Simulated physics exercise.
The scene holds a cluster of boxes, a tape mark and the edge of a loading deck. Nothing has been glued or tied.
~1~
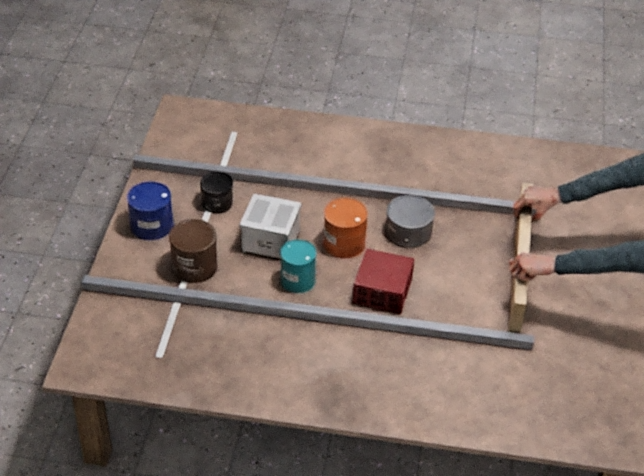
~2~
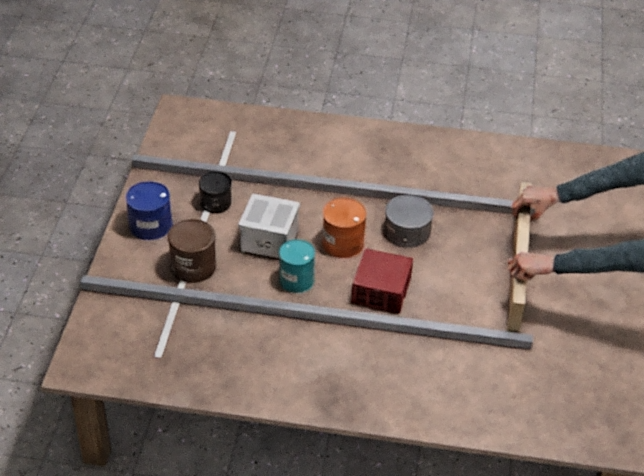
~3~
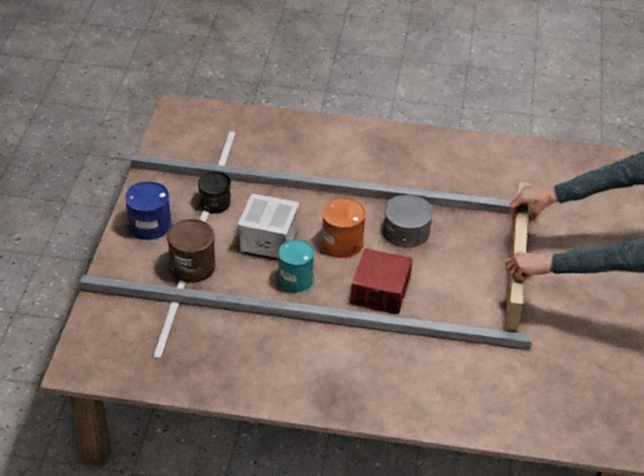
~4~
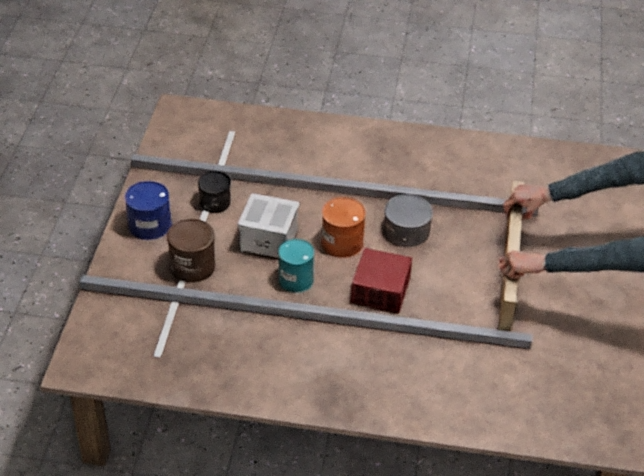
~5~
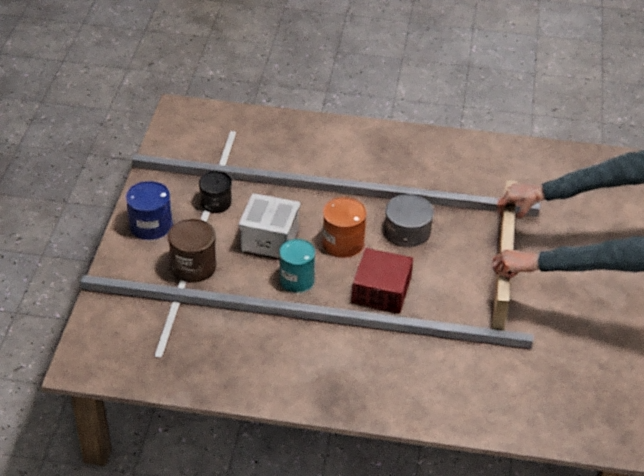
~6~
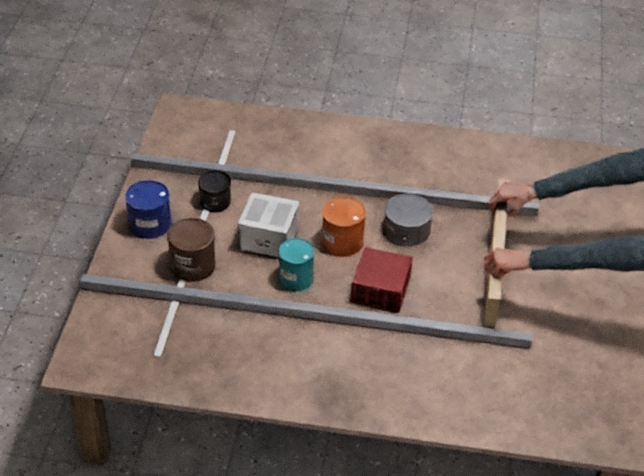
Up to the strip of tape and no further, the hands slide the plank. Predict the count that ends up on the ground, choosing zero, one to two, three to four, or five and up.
The count is one to two.
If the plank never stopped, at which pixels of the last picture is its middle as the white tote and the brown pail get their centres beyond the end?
Its middle is around (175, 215) and around (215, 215).
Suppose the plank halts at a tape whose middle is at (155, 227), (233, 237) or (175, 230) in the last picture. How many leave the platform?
Respectively, 5, 0 and 2.
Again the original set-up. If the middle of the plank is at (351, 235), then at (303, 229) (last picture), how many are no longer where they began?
I get 4 at the one place and 6 at the other.
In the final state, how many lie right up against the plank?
So the total is 3.
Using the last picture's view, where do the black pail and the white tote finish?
Near (148, 184) and (133, 210).
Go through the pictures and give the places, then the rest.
Blue canister (151, 211); brown pail (194, 251); black pail (217, 193); plank (521, 258); tape (200, 234), in the first picture.
Brown pail (193, 251); orange canister (344, 228), in the second picture.
Black pail (215, 193); turquoise canister (296, 266), in the third picture.
Blue canister (148, 210); red crate (382, 280), in the fourth picture.
Brown pail (193, 251); grey pail (409, 221), in the fifth picture.
Blue canister (149, 210); brown pail (192, 250); black pail (215, 192); plank (497, 253); tape (198, 233), in the sixth picture.
Soon after, none off yet; blue canister at rest near (149, 210); brown pail at rest near (192, 250); black pail at rest near (215, 192).
After that, none off yet; blue canister displaced a little near (142, 209); brown pail displaced about its own width near (137, 243); black pail displaced a little near (200, 190).
In the end, the number that fall off is one or two; gone, brown pail and blue canister.
